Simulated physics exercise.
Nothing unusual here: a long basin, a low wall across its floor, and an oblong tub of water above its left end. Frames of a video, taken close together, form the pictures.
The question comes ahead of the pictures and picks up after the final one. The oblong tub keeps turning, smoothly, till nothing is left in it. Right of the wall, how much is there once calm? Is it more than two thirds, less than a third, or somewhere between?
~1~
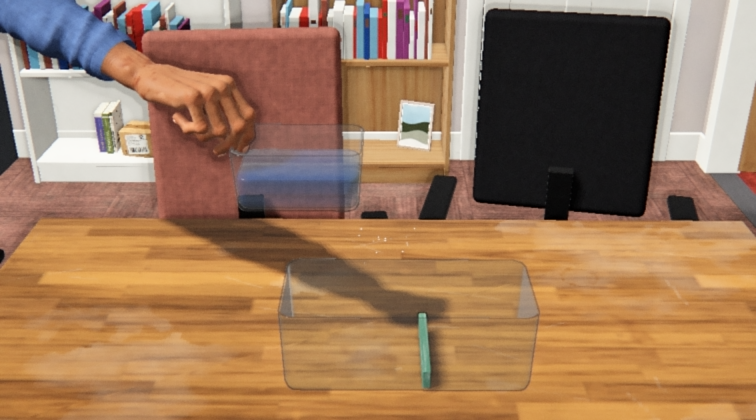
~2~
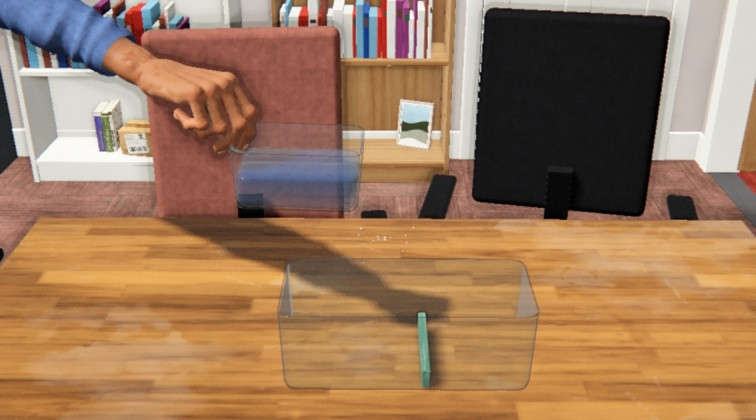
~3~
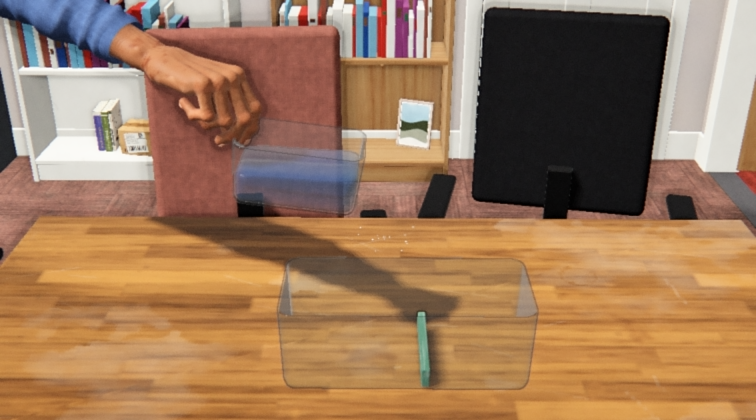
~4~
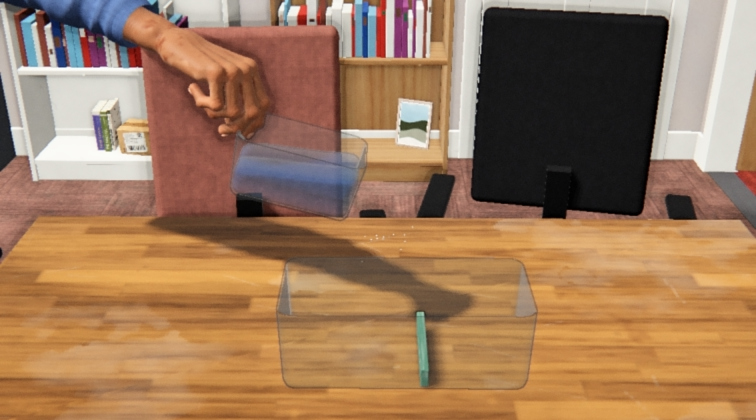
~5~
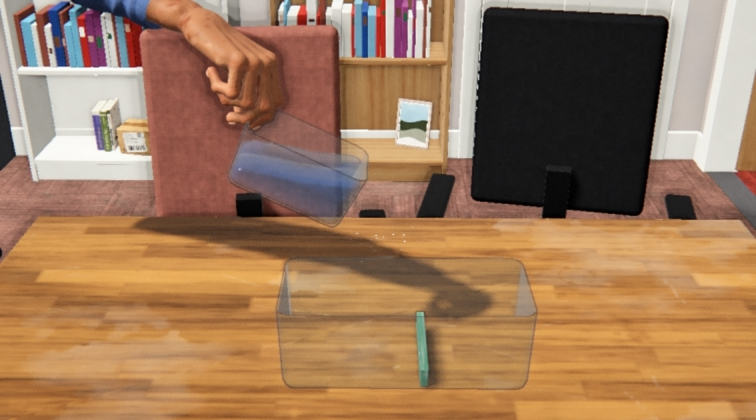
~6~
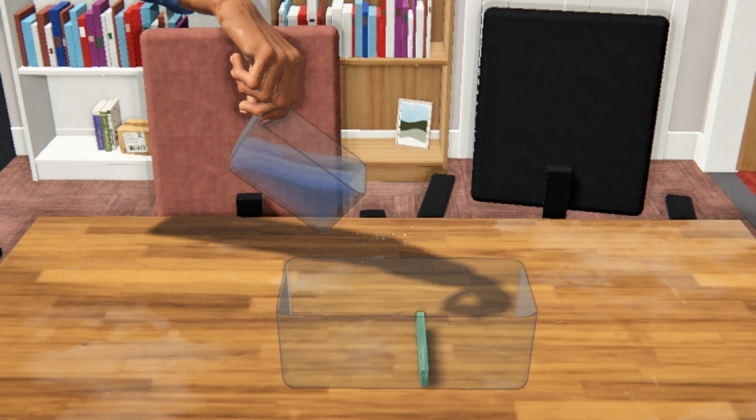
The share right of the wall is left smaller than one third.
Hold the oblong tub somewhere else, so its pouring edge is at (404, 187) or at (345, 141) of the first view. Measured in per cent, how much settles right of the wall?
The first start gives some 45 %, the second some 20 %.
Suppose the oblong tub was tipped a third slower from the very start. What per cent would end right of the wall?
Close to 25 in a hundred.
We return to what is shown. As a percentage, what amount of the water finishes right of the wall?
I'd put it at about 20 per cent.
A moment on, the oblong tub is tipped on its side and 24 per cent is still to pour, 16 is left of the wall and 0 right of it.
Next, the oblong tub is tipped on its side and 6 per cent is still to pour, 77 is left of the wall and 7 right of it.
Then the oblong tub is tipped on its side and 2 per cent is still to pour, 67 is left of the wall and 16 right of it.
Later the oblong tub is tipped on its side and 0 per cent is still to pour, 71 is left of the wall and 20 right of it.
In the end 71 per cent lies left of the wall, 21 right of it and 8 outside.
